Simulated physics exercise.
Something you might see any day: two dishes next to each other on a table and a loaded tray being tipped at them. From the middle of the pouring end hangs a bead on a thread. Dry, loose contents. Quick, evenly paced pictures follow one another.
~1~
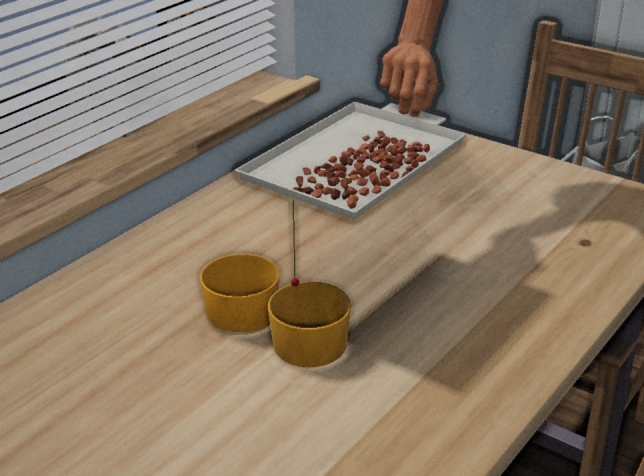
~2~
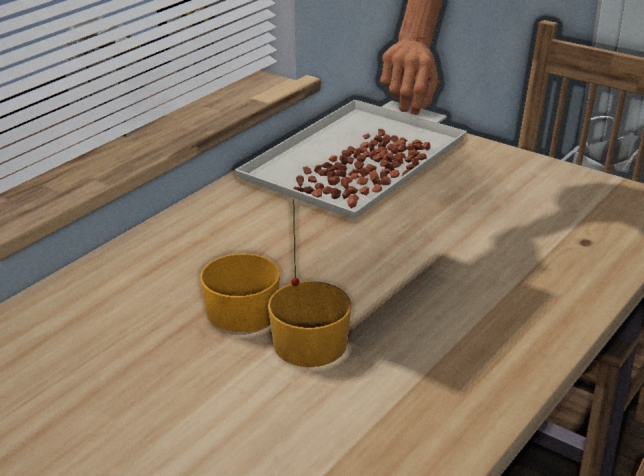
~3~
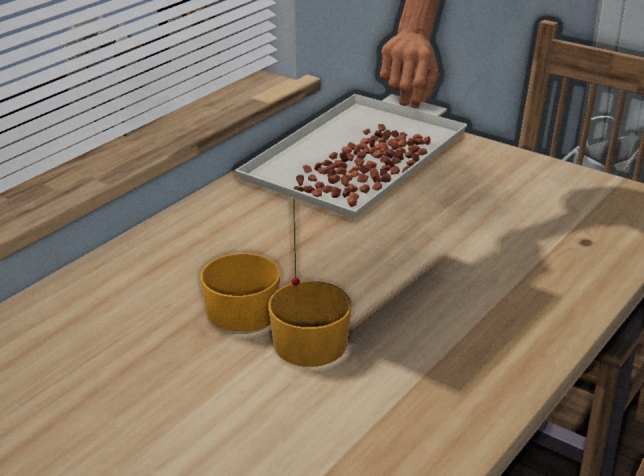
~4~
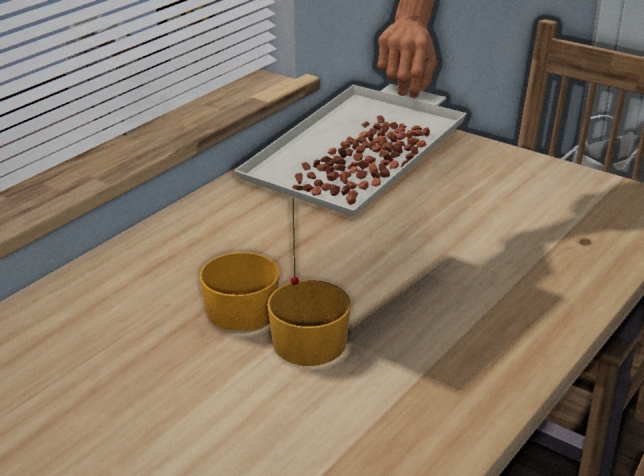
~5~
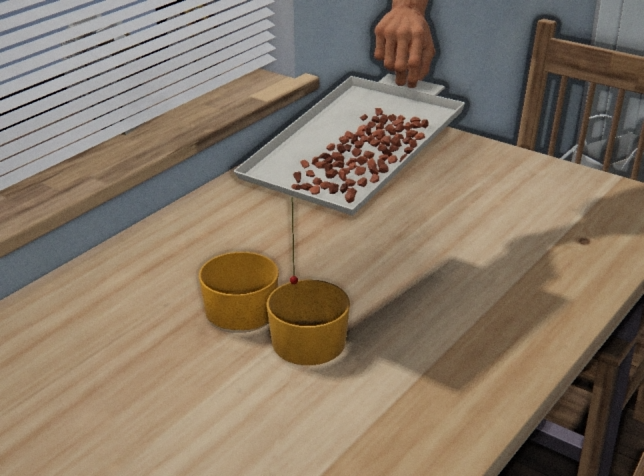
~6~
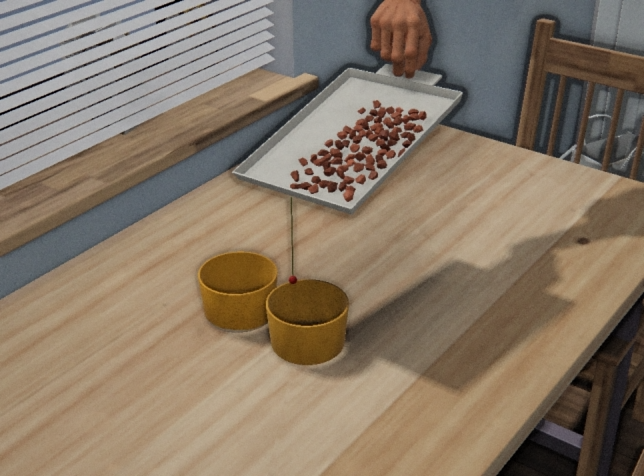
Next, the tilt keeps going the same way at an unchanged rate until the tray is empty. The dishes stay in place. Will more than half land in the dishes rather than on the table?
Yes.
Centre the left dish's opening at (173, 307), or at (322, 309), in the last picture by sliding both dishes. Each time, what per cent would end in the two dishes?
It works out to 0 percent and then 10 percent.
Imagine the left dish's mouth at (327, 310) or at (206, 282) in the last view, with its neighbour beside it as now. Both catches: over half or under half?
Short of half, then beyond half.
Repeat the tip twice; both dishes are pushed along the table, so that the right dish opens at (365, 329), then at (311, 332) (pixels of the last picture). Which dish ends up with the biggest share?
First try: The left-side dish; second try: The left-side dish.
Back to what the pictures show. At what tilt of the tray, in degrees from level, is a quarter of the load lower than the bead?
90° or so.
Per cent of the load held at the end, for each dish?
Per hundred pieces, the left dish ends with about 40 and the right dish with about 30.
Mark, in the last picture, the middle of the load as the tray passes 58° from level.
Close to (291, 177).
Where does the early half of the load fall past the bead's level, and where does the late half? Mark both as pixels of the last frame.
About (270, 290) to begin with, then about (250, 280).
Soon, tray tipped steeply; most on the tray; a stray few in the right dish; a stray few in the left dish; a stray few outside both; a small part in the air.
A while on, tray tipped right over; a small part on the tray; about a quarter in the right dish; a small part in the left dish; a small part outside both; about half in the air.
Towards the end, tray tipped past a quarter turn; about a quarter in the right dish; about a third in the left dish; about a third outside both.
Finally, tray tipped past a quarter turn; about a quarter in the right dish; about a third in the left dish; about a third outside both.
